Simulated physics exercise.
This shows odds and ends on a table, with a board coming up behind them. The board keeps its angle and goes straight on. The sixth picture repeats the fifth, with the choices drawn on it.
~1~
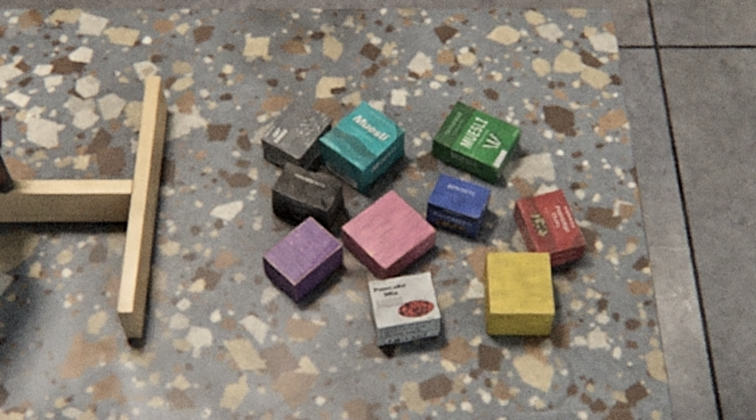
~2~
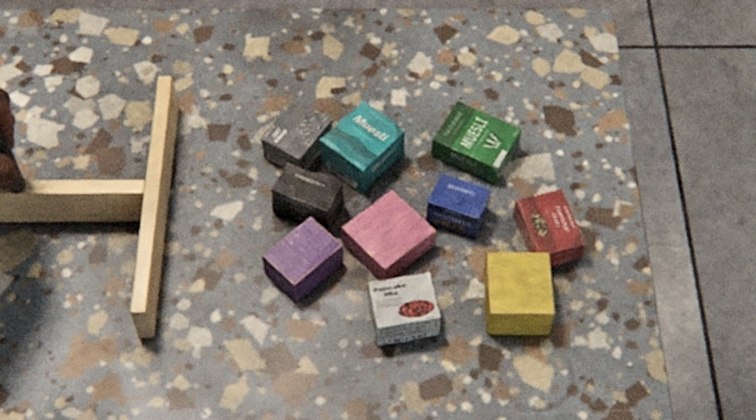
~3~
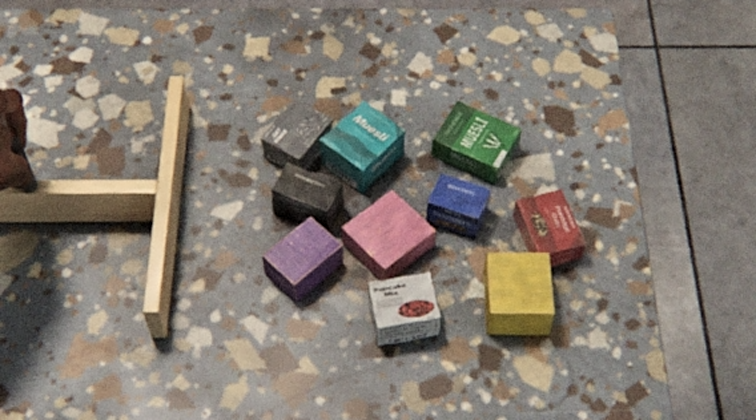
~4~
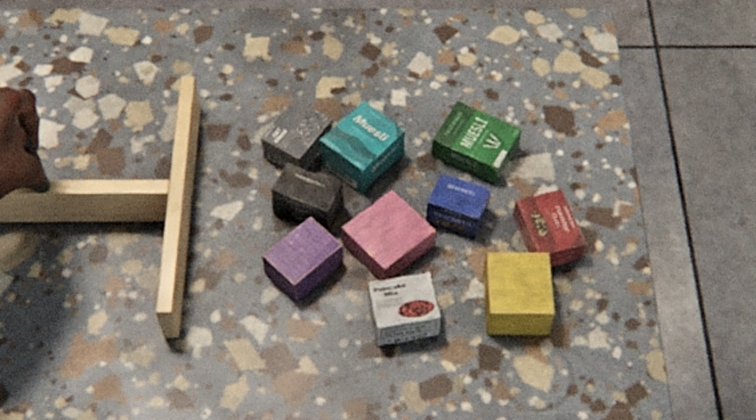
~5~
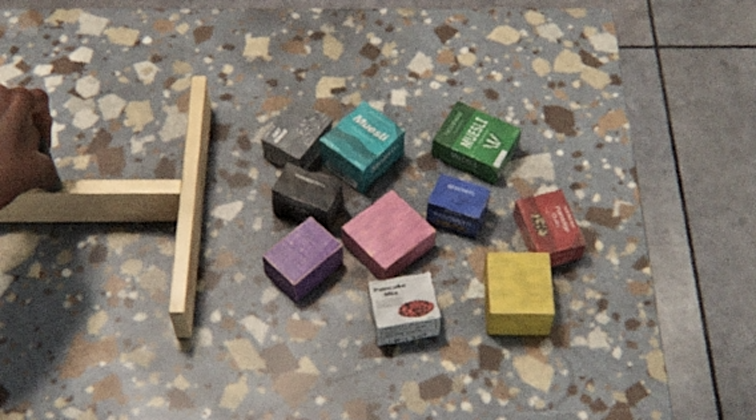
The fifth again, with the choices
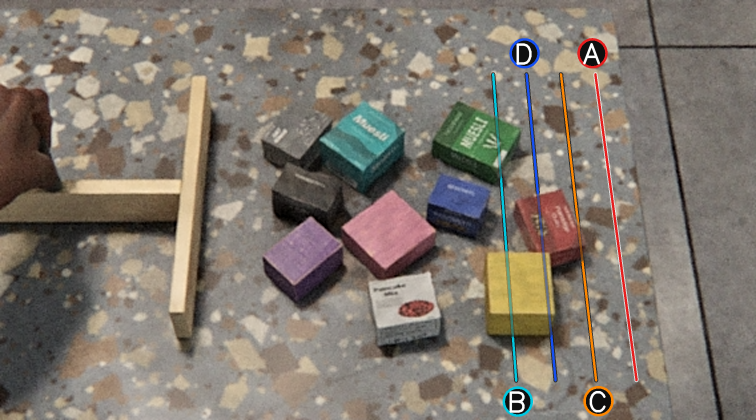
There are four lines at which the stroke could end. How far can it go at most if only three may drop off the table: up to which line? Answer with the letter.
No fourth one falls up to D.
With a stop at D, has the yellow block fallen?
No.
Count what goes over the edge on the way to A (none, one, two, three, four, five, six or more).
In all, six or more.
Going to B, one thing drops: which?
The green packet goes over.
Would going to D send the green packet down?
By then, yes.
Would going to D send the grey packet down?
No.
On the marked copy, A at (614, 215); B at (504, 215); C at (577, 215); D at (540, 215).
With D. Early on, board (314, 186); white packet (408, 312); grey packet (349, 128).
Further on, board (441, 185); green packet (583, 133); red packet (596, 251).
At the end, board (539, 185); blue box over the edge; green packet over the edge; three fallen.
As for the rest, A drops seven; B is within the limit but short; C drops five.
